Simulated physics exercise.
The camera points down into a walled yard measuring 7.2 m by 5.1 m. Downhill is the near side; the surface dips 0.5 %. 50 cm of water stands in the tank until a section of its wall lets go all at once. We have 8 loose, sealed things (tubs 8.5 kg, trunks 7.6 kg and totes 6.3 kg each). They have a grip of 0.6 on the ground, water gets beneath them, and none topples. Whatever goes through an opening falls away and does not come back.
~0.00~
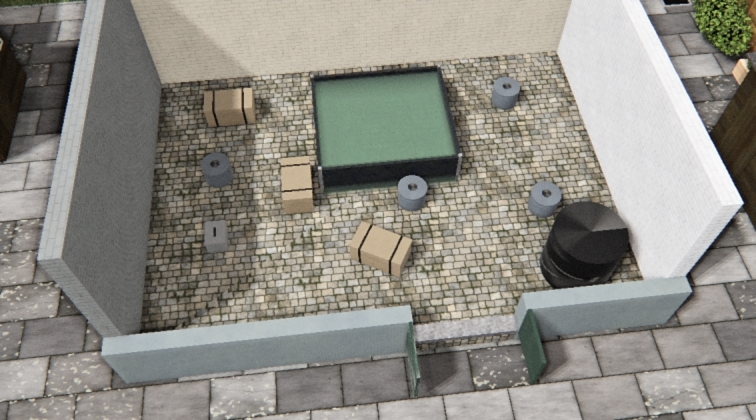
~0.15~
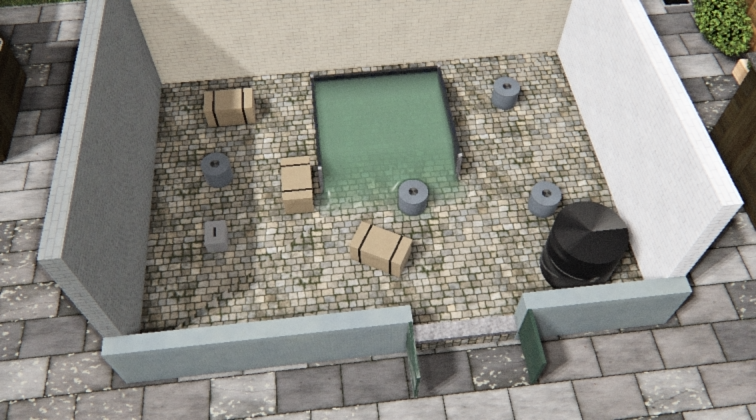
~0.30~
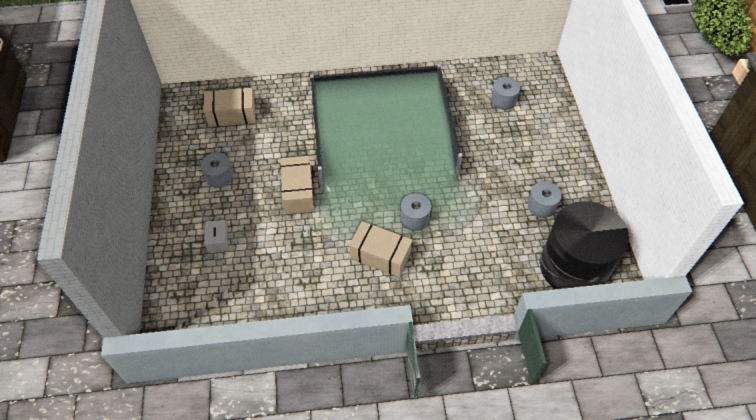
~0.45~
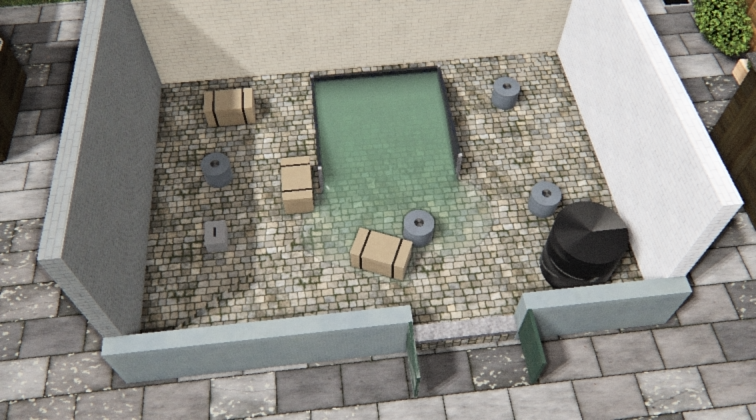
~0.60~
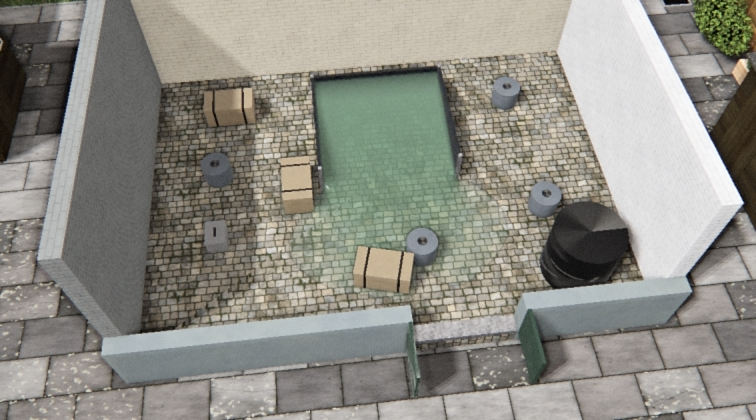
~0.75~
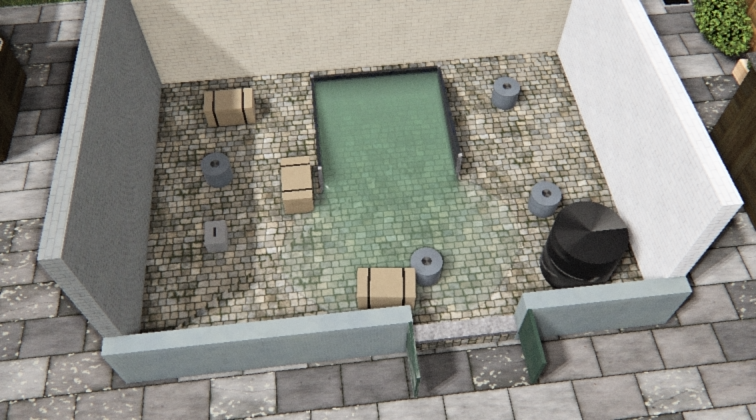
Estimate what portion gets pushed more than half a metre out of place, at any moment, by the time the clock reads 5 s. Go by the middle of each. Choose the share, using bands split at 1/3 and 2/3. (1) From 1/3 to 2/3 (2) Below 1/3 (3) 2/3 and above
(2) Below 1/3.
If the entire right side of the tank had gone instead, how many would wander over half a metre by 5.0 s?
The answer would then be 2.
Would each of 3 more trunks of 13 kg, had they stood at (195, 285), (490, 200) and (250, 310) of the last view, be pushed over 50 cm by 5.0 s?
Above, below, above.
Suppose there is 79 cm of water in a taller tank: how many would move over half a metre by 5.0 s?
In that case the number is 5.
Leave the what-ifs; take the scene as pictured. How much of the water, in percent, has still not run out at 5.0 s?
Still held: Near 68 %.
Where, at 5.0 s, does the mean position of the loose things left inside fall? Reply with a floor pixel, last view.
Mean position: Approximately (338, 166).
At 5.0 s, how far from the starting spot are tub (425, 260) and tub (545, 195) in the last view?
In sequence, it comes out as gone out for the first and 0 cm for the second.
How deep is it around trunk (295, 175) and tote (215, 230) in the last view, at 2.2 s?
I'd estimate 1 cm for the first and 0 cm for the second.
After 1.1 s 2 of 8 are over 50 cm from their spots; 1 afloat.
After 2.2 s 2 of 8 are over 50 cm from their spots; 1 afloat.
After 3.5 s 2 of 8 are over 50 cm from their spots; 0 afloat.
After 5.0 s 2 of 8 are over 50 cm from their spots, and 2 have been at some point; 0 afloat.
